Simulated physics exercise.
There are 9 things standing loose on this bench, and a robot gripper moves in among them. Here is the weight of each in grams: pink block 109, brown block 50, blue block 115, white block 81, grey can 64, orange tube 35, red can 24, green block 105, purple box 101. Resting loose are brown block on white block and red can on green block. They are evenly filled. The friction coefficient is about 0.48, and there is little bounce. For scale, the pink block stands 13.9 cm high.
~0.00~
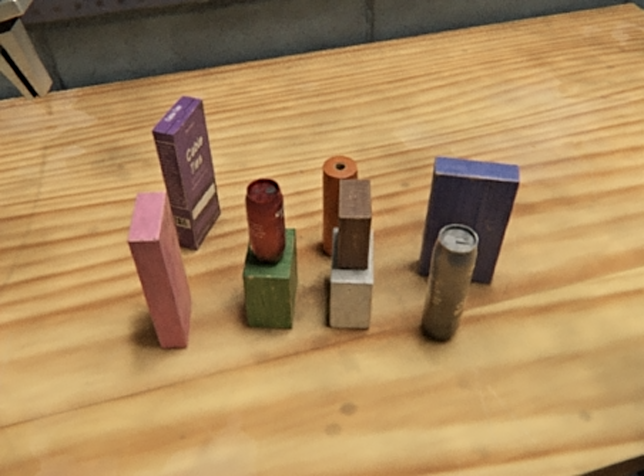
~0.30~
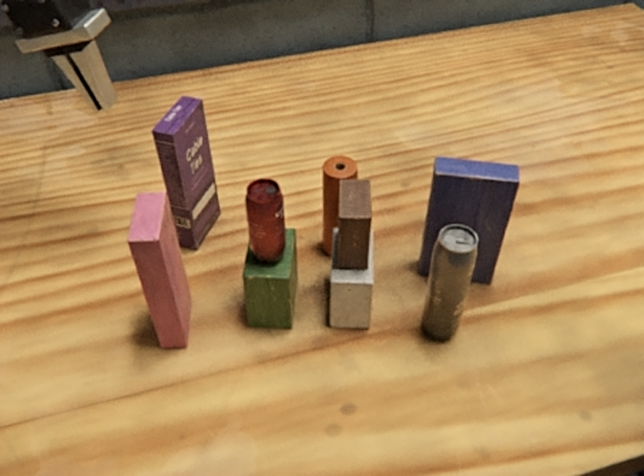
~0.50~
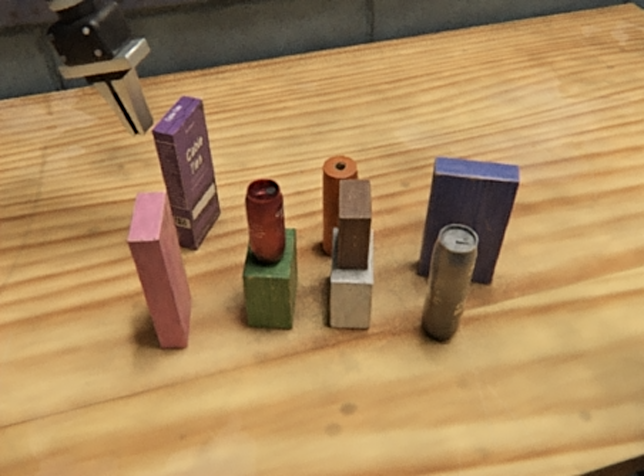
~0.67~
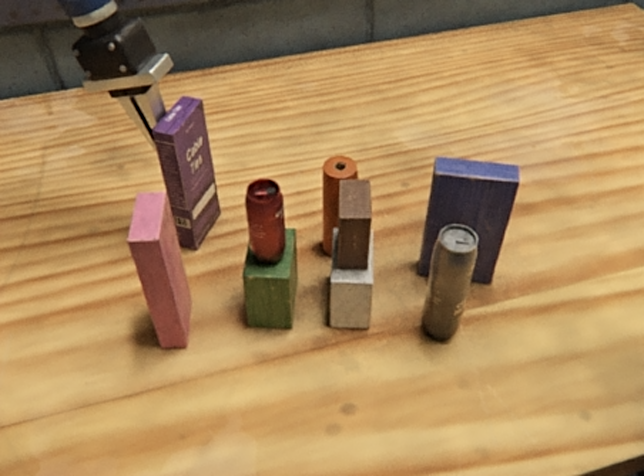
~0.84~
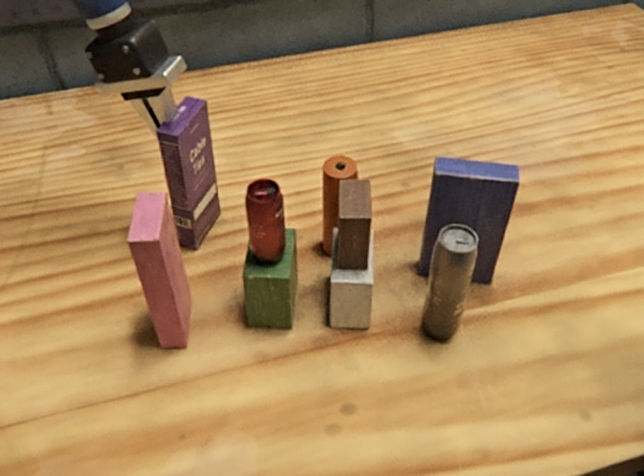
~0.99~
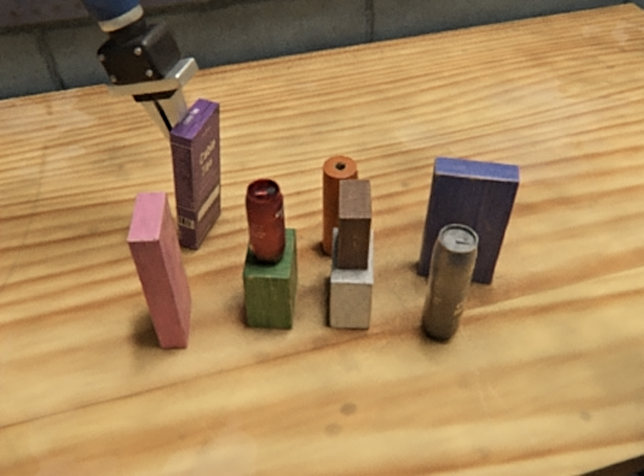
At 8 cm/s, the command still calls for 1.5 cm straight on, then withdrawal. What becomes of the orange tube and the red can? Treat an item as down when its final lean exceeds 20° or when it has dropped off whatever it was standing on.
At the end, the orange tube goes over; the red can doesn't go over.
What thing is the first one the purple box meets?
The answer is the orange tube.
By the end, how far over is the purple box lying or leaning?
Close to 80 degrees off vertical in the end.
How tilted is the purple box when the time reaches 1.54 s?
At that moment it is near 80° away from upright.
Around 1.24 s, off upright purple box 20°.
Around 1.54 s, orange tube and purple box touch at 1.38 s; orange tube and blue block touch at 1.45 s; off upright purple box 77°, orange tube 39°.
Around 1.99 s, off upright purple box 78°, orange tube 40°.
At rest, past 20° or fallen, purple box and orange tube. Standing, pink block, green block, white block, grey can, blue block, red can and brown block.
